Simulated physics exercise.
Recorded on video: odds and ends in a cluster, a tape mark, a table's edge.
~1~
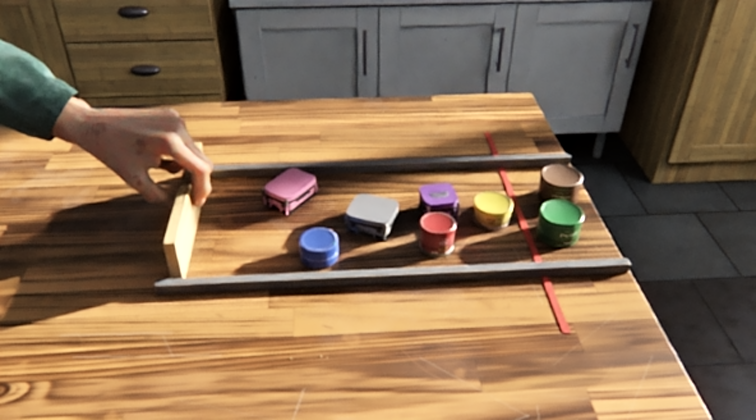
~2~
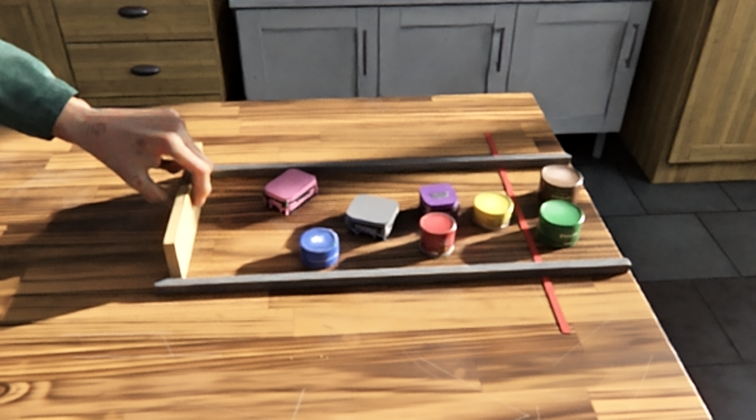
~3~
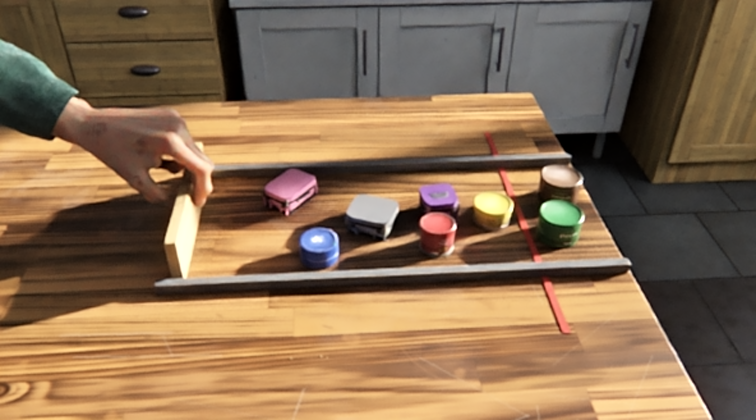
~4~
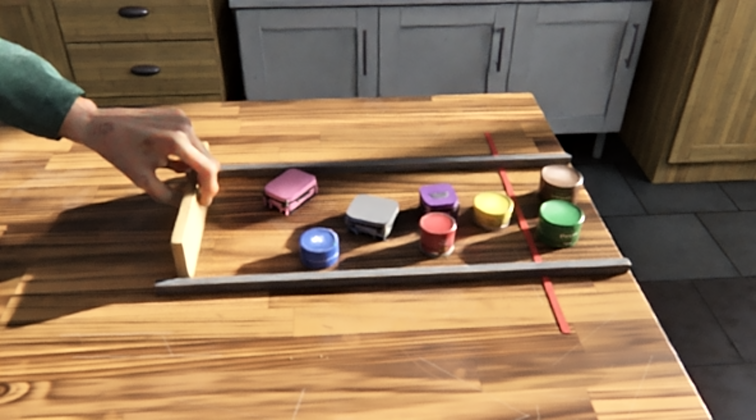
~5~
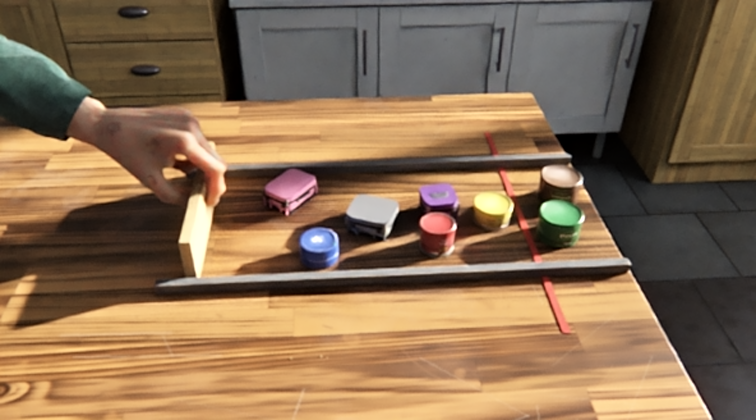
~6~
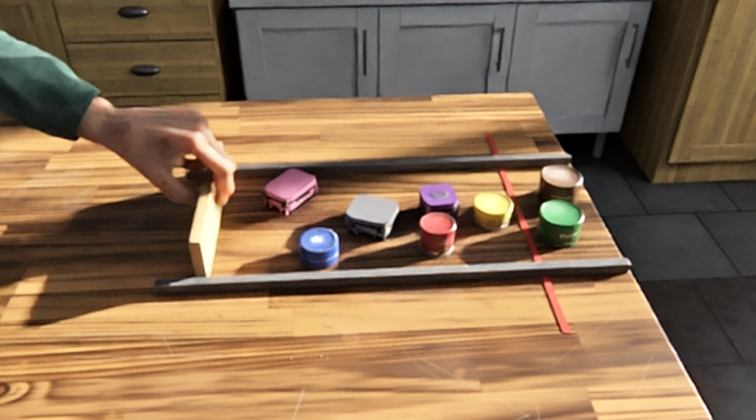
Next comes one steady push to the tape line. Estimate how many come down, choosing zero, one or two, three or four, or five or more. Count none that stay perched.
Dropped off the end are no more than two, with at least one.
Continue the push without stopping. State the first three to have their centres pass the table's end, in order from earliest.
Going earliest first, it's the yellow pot, next the brown tub, and after that the green tub.
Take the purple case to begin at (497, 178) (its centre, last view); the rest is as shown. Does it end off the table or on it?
It stays put.
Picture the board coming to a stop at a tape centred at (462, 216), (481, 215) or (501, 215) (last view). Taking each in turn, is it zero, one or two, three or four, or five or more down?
The falls would be none; not one; no fall at all.
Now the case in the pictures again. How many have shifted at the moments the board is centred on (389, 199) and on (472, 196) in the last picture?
First 5, after that 8.
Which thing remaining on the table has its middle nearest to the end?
It's the green tub that ends nearest.
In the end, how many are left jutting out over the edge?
I count 1 overhanging.
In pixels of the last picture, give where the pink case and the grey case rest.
You'll see the pink case at (524, 178), with the grey case at (541, 206).
Soon after, none off yet; brown tub at rest near (559, 187); green tub at rest near (559, 224); yellow pot at rest near (492, 211).
In the end, the number that fall off is one or two; gone, yellow pot and brown tub.
